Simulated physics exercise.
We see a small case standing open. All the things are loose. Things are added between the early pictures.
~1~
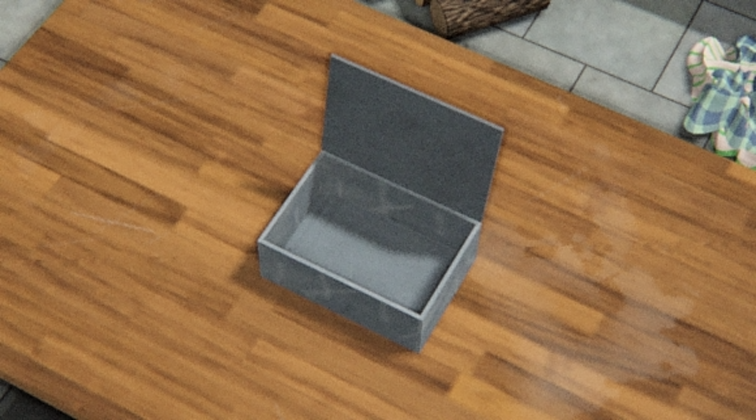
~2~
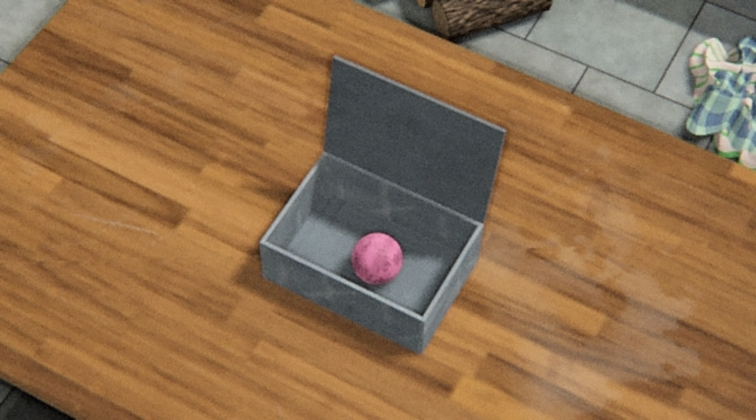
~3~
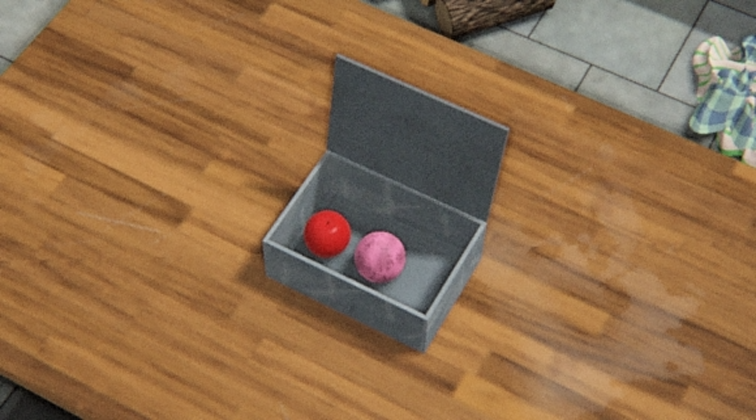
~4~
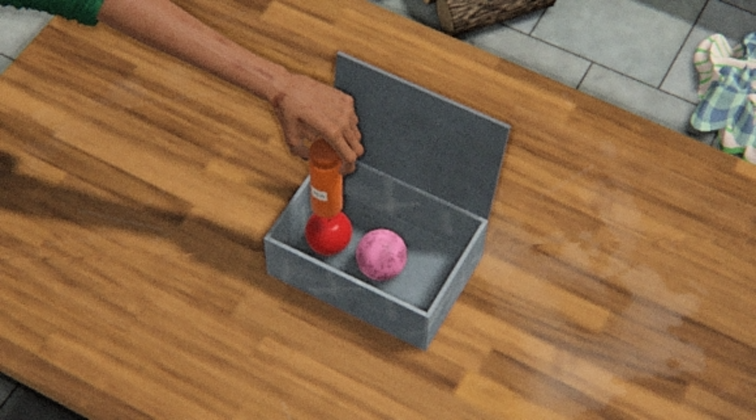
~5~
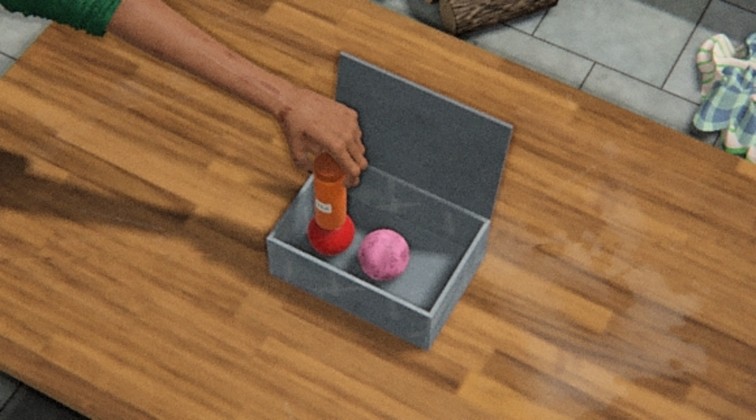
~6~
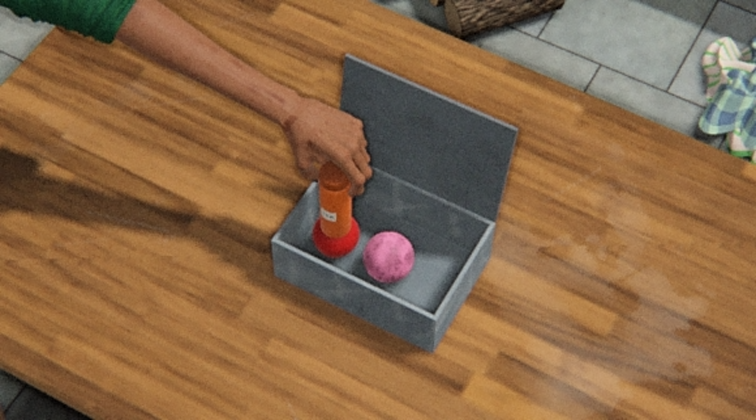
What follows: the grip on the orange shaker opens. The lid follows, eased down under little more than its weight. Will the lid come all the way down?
As it turns out, it sits on the rim.
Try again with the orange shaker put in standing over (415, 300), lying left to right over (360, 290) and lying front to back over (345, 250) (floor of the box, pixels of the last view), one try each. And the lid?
In the first case it is held up; in the second case it closes; in the third case it closes.
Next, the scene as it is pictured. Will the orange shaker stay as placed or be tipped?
It tips.
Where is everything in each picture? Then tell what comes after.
The last thing is not in view yet, in the first frame.
The last thing is not in view yet; pink ball (377, 259), in the second frame.
The last thing is not in view yet; pink ball (380, 258), in the third frame.
On its way; orange shaker (326, 178); pink ball (381, 255), in the fourth frame.
On its way; orange shaker (330, 191); pink ball (384, 255), in the fifth frame.
Put in, still held; orange shaker (335, 200); pink ball (389, 258), in the sixth frame.
Then, 0.70 s on from there, orange shaker on its side near (369, 284); pink ball shifted a little; red apple shifted a little.
Then, 1.30 s on from there, lid 78° above the rim; orange shaker on its side near (367, 290); pink ball shifted about its own width; red apple shifted about its own width.
Then, 2.00 s on from there, lid 28° above the rim; orange shaker on its side near (367, 290); pink ball shifted about its own width; red apple shifted about its own width.
In the end, lid shut; toppled in the box, orange shaker; moved from the start, pink ball and red apple. At the end, from the last picture's camera, orange shaker near (367, 290).
